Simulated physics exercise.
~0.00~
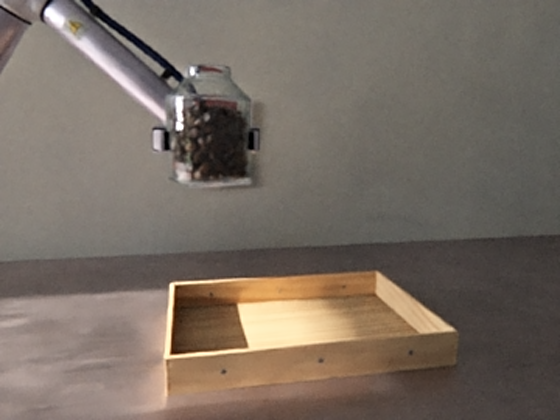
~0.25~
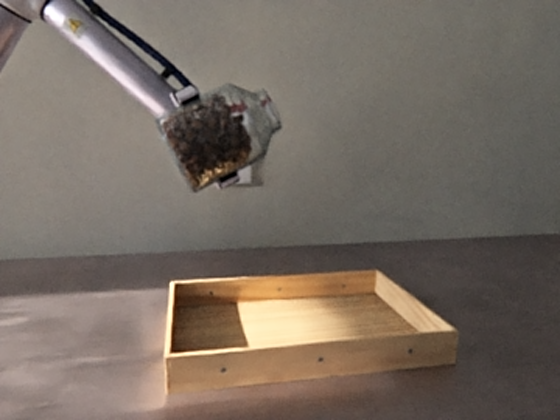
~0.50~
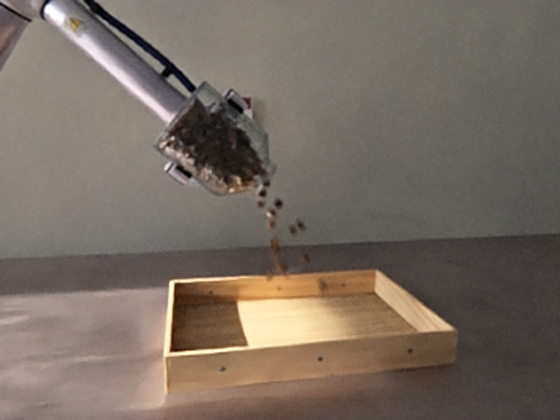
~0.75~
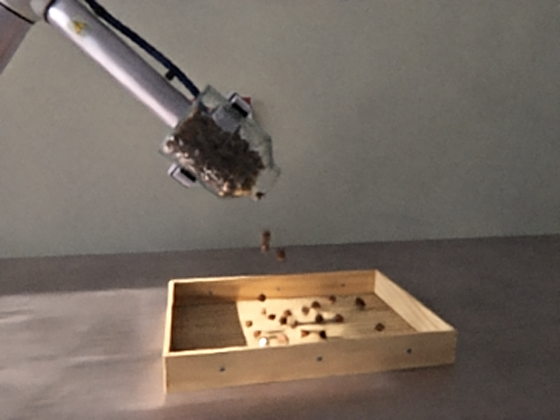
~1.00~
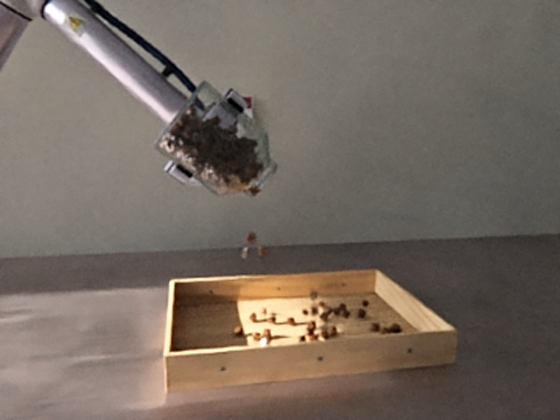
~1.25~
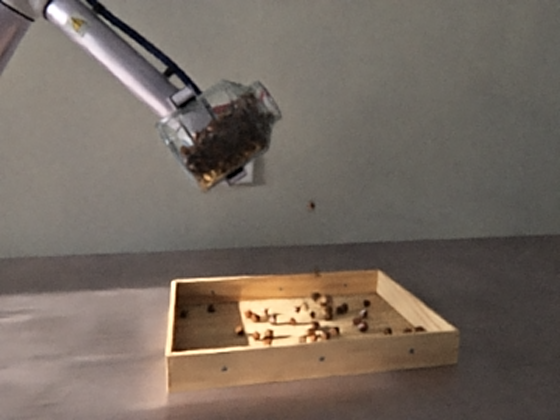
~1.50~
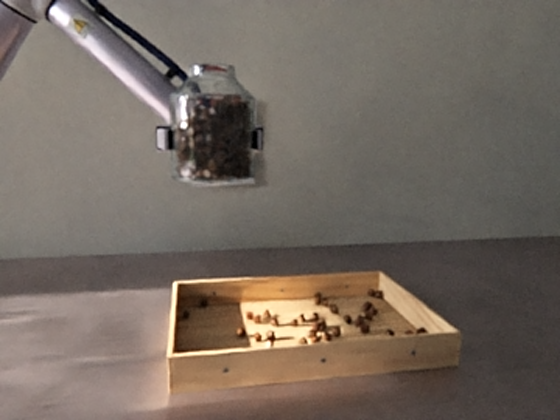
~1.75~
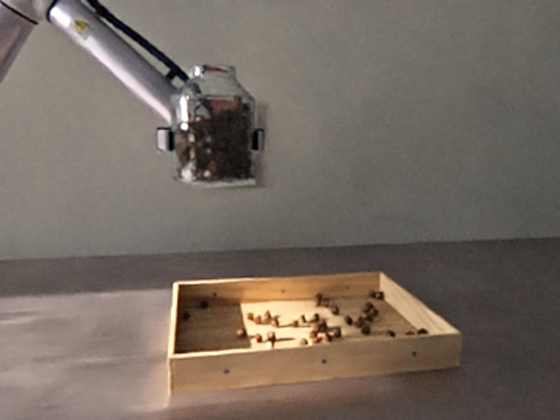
On a grey tabletop, a robot arm tipping a clear jar, spilling some brown pellets into a wooden tray, then righting it still mostly full.
